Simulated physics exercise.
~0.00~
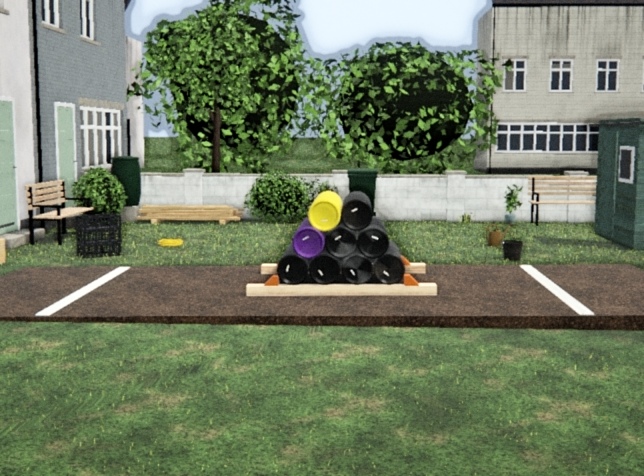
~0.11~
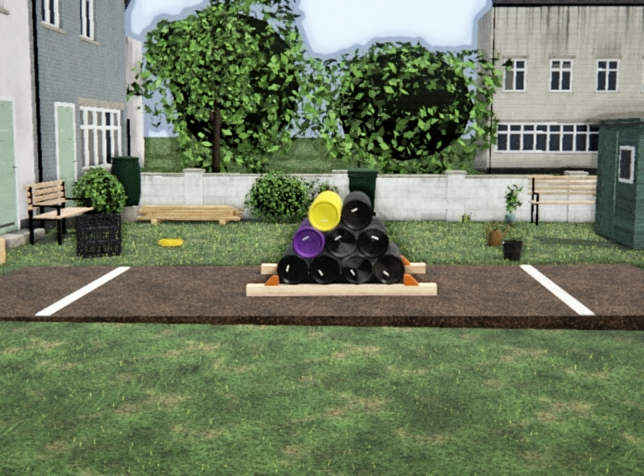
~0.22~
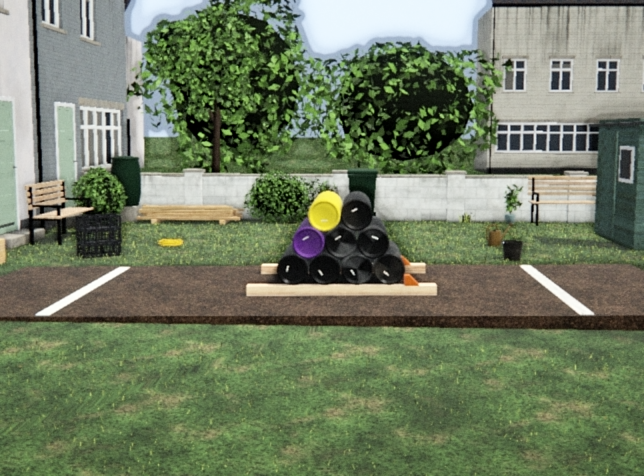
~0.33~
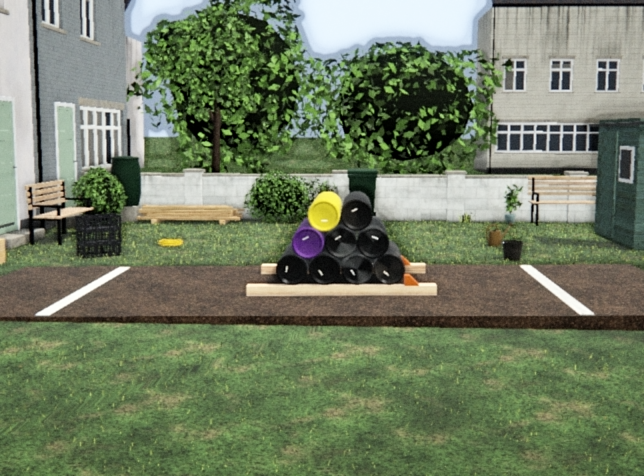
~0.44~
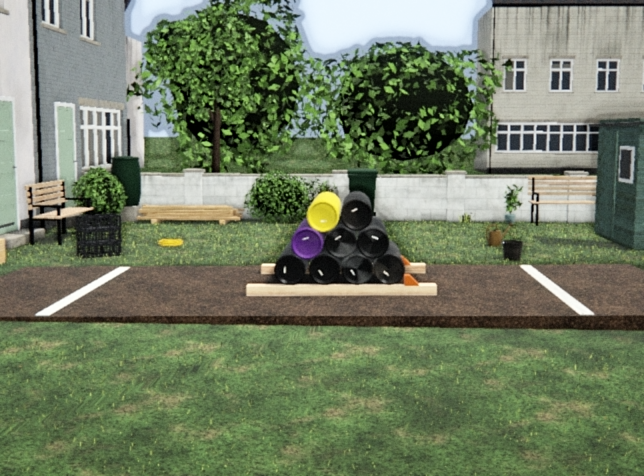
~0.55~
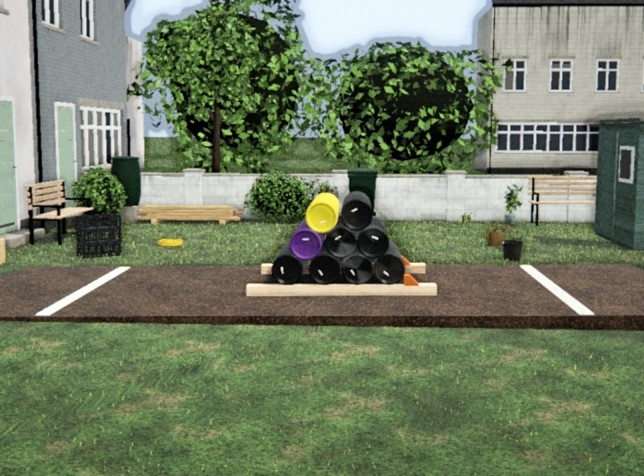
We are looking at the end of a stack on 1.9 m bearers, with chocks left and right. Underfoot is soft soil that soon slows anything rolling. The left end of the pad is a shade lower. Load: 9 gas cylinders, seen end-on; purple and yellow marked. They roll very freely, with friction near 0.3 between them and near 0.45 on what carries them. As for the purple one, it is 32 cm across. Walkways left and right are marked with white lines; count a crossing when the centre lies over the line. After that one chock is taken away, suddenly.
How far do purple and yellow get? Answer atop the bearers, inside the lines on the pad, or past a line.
Purple is left inside the lines on the pad, yellow is left inside the lines on the pad.
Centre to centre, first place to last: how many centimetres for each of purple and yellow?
Net shift - purple: 130; yellow: 180.
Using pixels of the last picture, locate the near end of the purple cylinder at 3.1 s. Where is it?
(226, 281), roughly.
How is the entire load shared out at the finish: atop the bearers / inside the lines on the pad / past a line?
5, 4 and 0.
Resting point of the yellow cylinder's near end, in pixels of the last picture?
In the last view it sits close to (157, 281).
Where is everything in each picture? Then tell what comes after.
The first frame shows purple (308, 243), yellow (324, 216); both chocks in; lines at (74, 297) and (563, 295); the pad is a shade lower on the left; 4 of the 9 form the bottom row.
The second frame shows purple (308, 243), yellow (324, 216).
The third frame shows purple (308, 243), yellow (324, 216); left chock gone.
The fourth frame shows purple (308, 243), yellow (324, 216).
The fifth frame shows purple (307, 244), yellow (323, 216).
The sixth frame shows purple (306, 245), yellow (321, 217); lines at (74, 297) and (563, 295).
By 1.7 s, purple is on the bearers, 40 cm from the bearers' left end, rolling left; yellow is up on others, 60 cm from the bearers' left end, rolling left; 0 of 9 have crossed.
By 3.1 s, purple is off the bearers, 155 cm short of the left line, rolling left; yellow is off the bearers, 165 cm short of the left line, rolling left; 0 of 9 have crossed.
Finally (7.9 s), purple is off the bearers, 115 cm short of the left line; yellow is off the bearers, 85 cm short of the left line; 0 of 9 have crossed.
